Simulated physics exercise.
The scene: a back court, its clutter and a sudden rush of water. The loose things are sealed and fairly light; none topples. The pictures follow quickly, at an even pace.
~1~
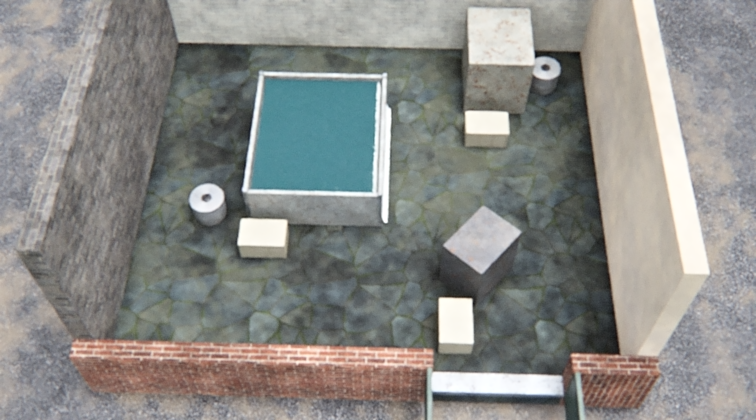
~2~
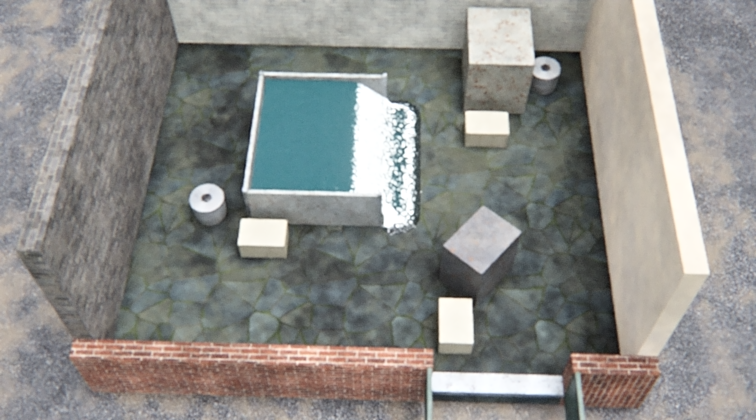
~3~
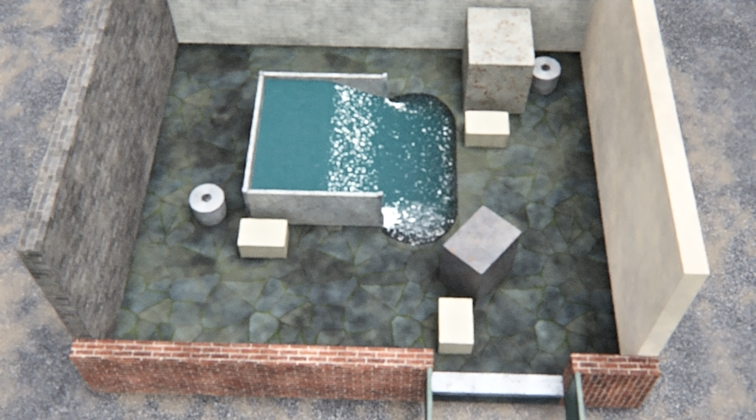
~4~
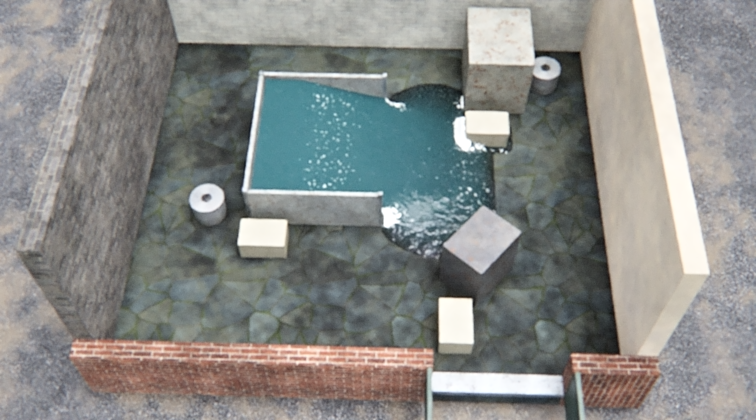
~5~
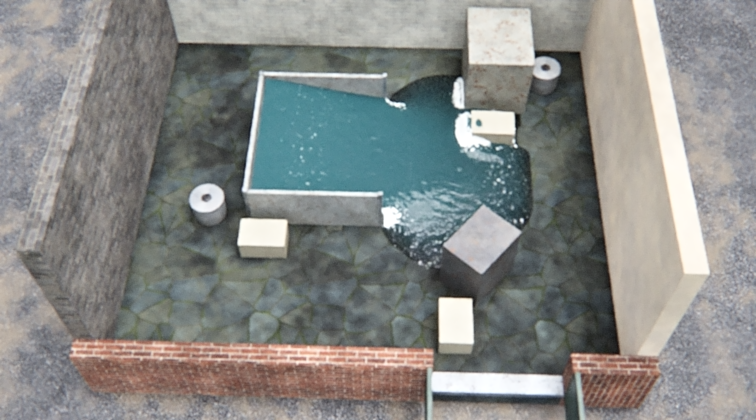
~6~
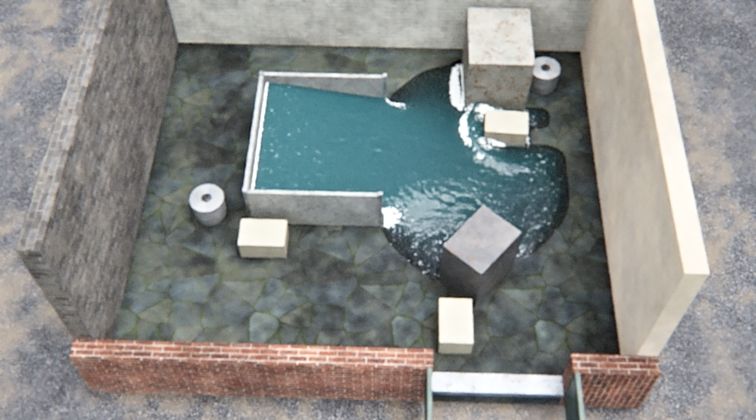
A walled back court with a dark stone floor is seen from high above by a still camera. A pale-rimmed tank of teal water stands left of centre, with small cream blocks, grey cylinders, a tall mottled block near the back and a dark grey block at lower right. The tank's right side opens and water rushes out in white foam, spreads rightward around the blocks, and nudges the cream one near the tall block slightly right.
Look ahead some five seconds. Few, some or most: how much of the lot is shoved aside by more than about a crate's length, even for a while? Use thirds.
That comes to less than a third.
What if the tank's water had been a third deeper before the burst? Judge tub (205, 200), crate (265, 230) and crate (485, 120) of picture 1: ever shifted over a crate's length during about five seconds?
In that order: Less than that, under that, that far or more.
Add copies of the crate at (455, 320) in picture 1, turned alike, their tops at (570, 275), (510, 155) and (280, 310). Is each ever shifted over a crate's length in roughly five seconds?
As listed: Moved that far, that far or more, under that.
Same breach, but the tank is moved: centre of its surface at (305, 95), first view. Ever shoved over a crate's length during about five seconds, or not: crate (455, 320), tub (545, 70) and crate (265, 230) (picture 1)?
In that order: No, pushed that far, under that.
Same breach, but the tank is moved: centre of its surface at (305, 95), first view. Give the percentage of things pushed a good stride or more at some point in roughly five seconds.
Close to 40 %.
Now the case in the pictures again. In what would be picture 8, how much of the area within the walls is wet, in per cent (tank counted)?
Some 35 per cent.
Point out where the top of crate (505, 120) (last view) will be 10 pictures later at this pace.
Roughly at (574, 108).
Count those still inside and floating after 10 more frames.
It comes to 1.
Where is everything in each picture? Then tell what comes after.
A crate at (487, 122), on the bottom; a crate at (263, 232), on the bottom; 0 of 5 have shifted, in the first frame.
A crate at (487, 122) rests on the ground; a crate at (263, 232) rests on the ground; 0 of 5 have shifted, in the second frame.
A crate at (487, 122), on the bottom; a crate at (263, 232), on the bottom; 0 of 5 have shifted, in the third frame.
A crate at (487, 122), on the bottom; a crate at (263, 232) rests on the ground; 0 of 5 have shifted, in the fourth frame.
A crate at (493, 122) rests on the ground, close to its start; a crate at (263, 232) rests on the ground; 1 of 5 have shifted, in the fifth frame.
A crate at (507, 122), on the bottom, close to its start; a crate at (263, 232), on the bottom; 1 of 5 have shifted, in the sixth frame.
A moment on, 1 of 5 are well off their spots; 0 afloat.
Next, 1 of 5 are well off their spots; 1 afloat.
Later, 1 of 5 are well off their spots; 2 afloat.
In the end, 1 of 5 are well off their spots, and 1 have been at some point; 2 afloat.
